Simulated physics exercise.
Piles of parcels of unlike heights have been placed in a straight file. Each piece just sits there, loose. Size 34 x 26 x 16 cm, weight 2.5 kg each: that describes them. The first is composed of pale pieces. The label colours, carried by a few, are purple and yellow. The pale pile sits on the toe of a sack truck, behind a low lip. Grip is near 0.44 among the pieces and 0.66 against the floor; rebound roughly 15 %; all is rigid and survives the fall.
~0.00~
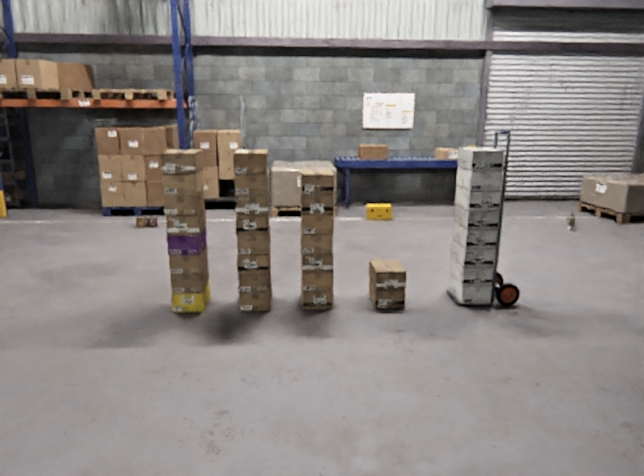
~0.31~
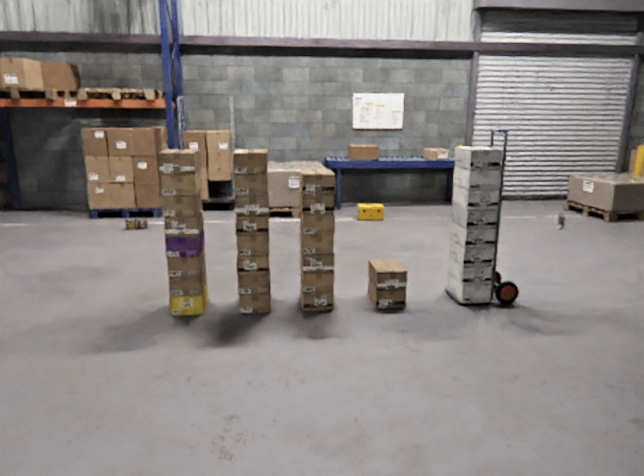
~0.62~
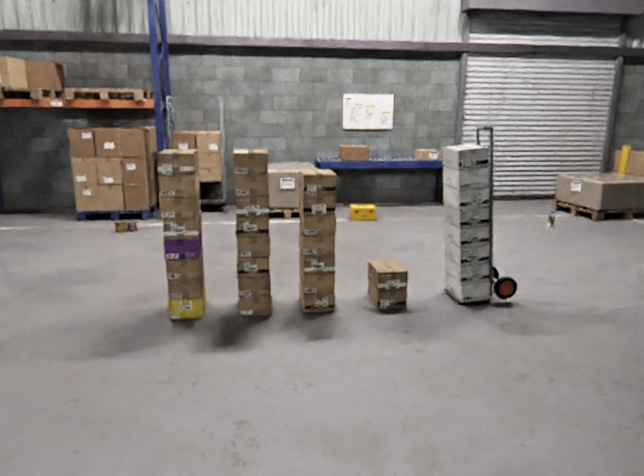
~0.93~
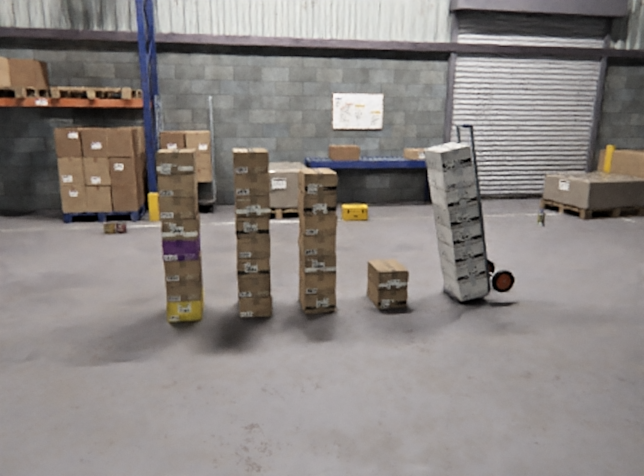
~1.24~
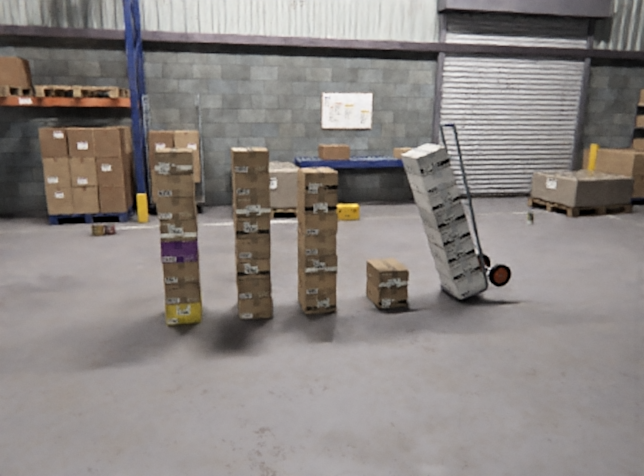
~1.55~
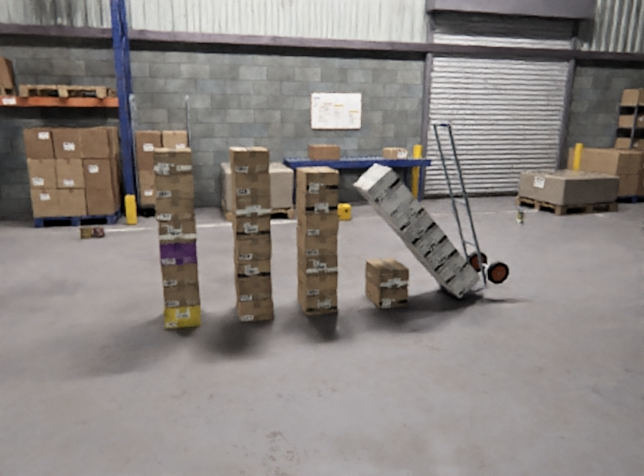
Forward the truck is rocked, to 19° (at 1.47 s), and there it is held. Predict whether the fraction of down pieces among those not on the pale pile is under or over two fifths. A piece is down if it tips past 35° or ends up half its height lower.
Under.
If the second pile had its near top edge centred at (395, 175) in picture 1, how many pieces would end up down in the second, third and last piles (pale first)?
Result: Second pile 7, third pile 6, last pile 7.
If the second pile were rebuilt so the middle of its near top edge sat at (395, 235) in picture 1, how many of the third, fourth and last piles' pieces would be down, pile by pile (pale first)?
The tally would be third 0, then fourth 0, then last 0.
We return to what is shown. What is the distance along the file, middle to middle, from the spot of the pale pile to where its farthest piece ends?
110 cm.
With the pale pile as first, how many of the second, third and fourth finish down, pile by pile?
From the second pile 0, from the third pile 0 and from the fourth pile 0.
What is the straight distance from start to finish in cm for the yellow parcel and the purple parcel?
About: Yellow 0, purple 0.
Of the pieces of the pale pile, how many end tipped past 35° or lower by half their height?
I count 8 pale pieces.
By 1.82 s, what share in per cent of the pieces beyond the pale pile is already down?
At that instant, 0 percent.
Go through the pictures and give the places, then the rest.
In the first frame (each place is the centre of the face we see best; the camera moves round a little), truck frame (506, 169) 0° forward; purple parcel (184, 246); yellow parcel (188, 303); the others all in place.
In the second frame, truck frame (503, 167) 1° forward; purple parcel (182, 248).
In the third frame, truck frame (491, 165) 6° forward, top of the pale pile leaning 6°; purple parcel (181, 250); the others all in place.
In the fourth frame, truck frame (475, 162) 12° forward, top of the pale pile leaning 12°; yellow parcel (184, 312); the others all in place.
In the fifth frame, truck frame (461, 160) 17° forward, top of the pale pile leaning 21°; purple parcel (179, 252); the others all in place.
In the sixth frame, truck frame (457, 160) 19° forward, top of the pale pile leaning 42°; purple parcel (178, 254); yellow parcel (183, 317); the others all in place.
By 1.64 s, 8 of the pale pile down; none of the 25 other parcels down.
By 1.82 s, 8 of the pale pile down; none of the 25 other parcels down, 5 disturbed.
By 3.28 s, 8 of the pale pile down; none of the 25 other parcels down, 9 disturbed.
When it is over (4.6 s), 8 of the pale pile down; none of the 25 other parcels down, 8 disturbed; purple parcel unmoved; yellow parcel unmoved. That is 0 per cent. In pixels of the last frame, middles, purple parcel near (179, 248), yellow parcel near (183, 308).
